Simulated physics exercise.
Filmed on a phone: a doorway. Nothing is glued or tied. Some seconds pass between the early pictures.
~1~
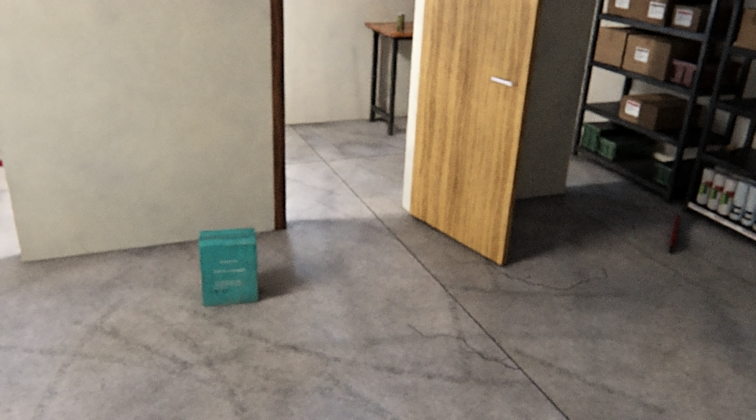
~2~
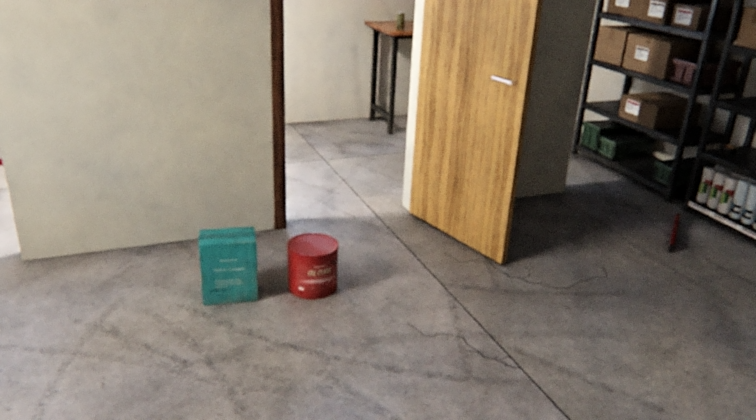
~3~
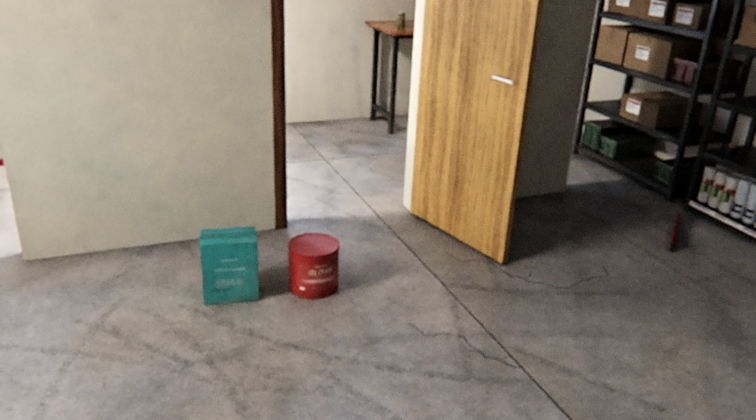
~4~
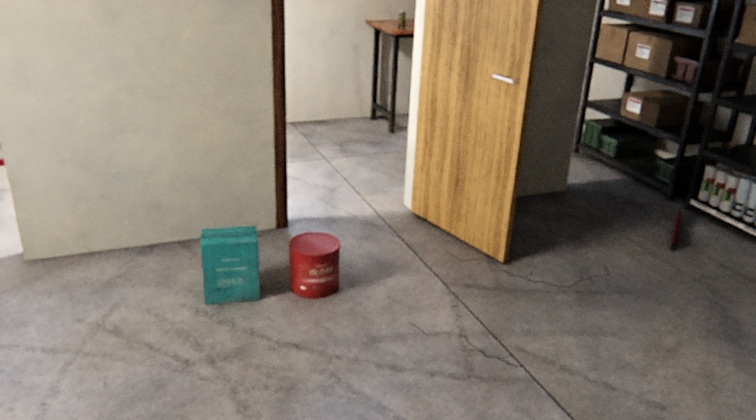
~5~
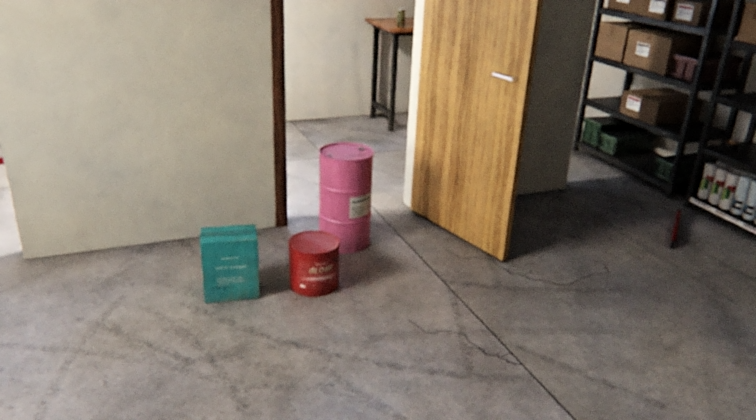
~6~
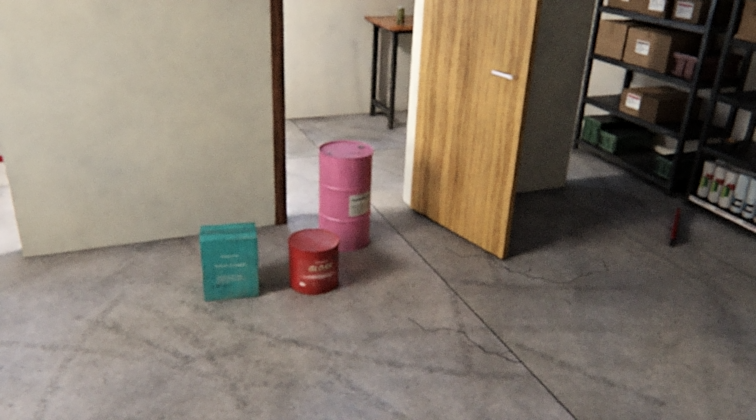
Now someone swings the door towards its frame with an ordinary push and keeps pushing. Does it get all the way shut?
Here the door jams.
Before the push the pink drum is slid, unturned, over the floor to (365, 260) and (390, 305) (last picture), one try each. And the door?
First, it is blocked; second, it shuts.
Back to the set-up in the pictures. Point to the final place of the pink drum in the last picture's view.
Near (338, 194).
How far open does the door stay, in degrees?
Some 40° open.
Then, 0.70 s later than the last frame, open by 87°.
Then, 1.10 s later than the last frame, open by 67°.
Then, 1.50 s later than the last frame, open by 45°.
When it is over, open by 39°; all 3 as before. End places, in pixels of the last picture, pink drum near (338, 194).
